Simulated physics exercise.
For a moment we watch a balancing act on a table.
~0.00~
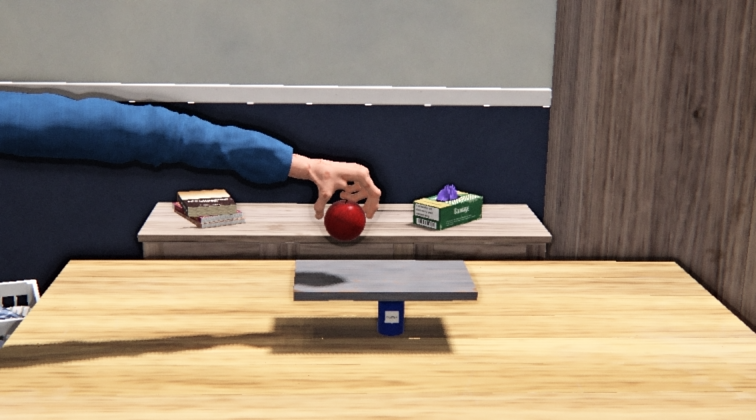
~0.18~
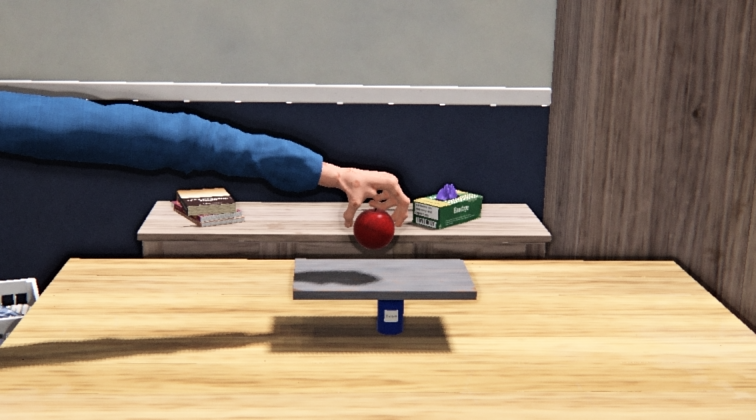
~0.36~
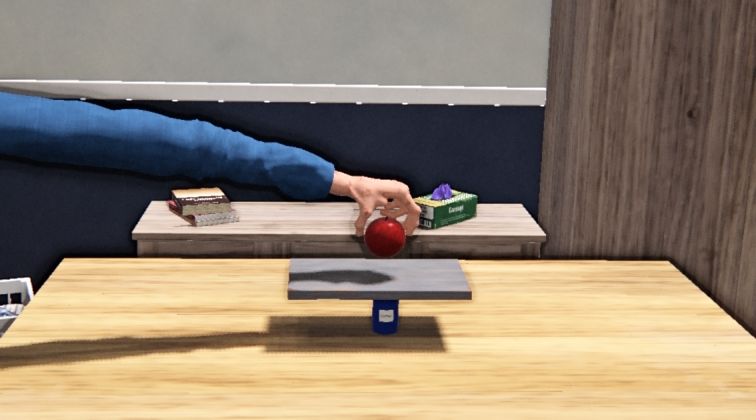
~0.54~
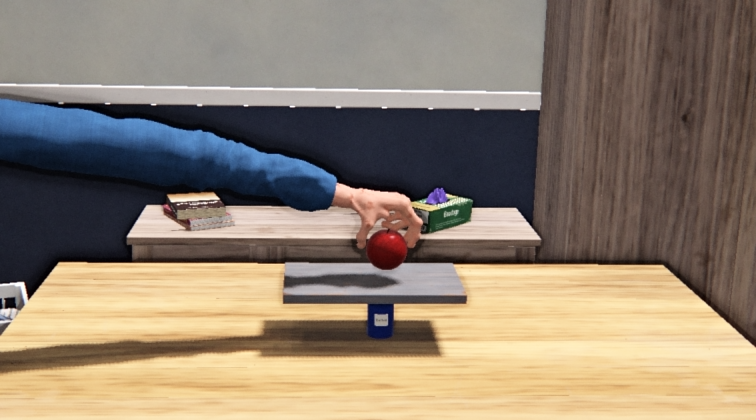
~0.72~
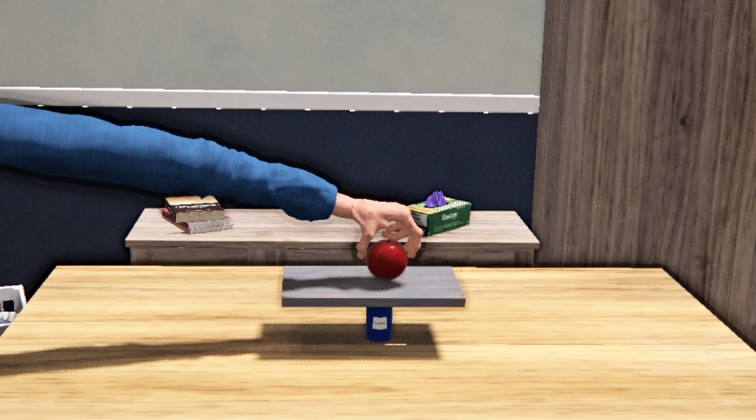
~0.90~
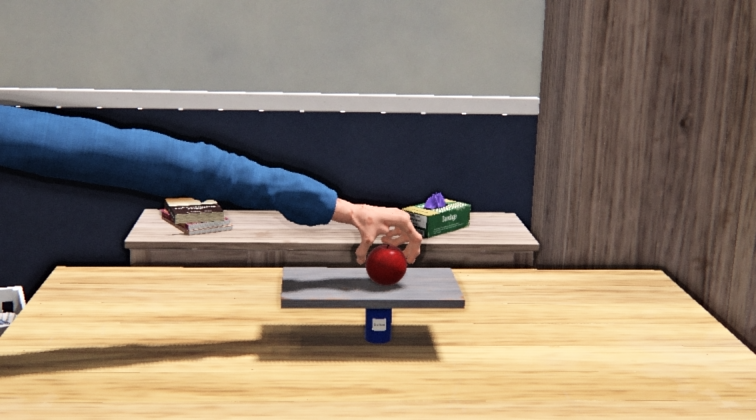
Hand in a blue sleeve moving a red apple right, then lowering it onto a grey board atop a blue can.
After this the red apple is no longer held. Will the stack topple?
No, it stays put.
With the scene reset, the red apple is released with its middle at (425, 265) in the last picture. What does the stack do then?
What happens next is that it remains standing.
After 1.20 s, no change.
After 1.60 s, red apple resting near (387, 265).
In the end (2.0 s), all 3 unmoved. At the end, from the last picture's camera, red apple near (387, 265). The stack keeps its balance.
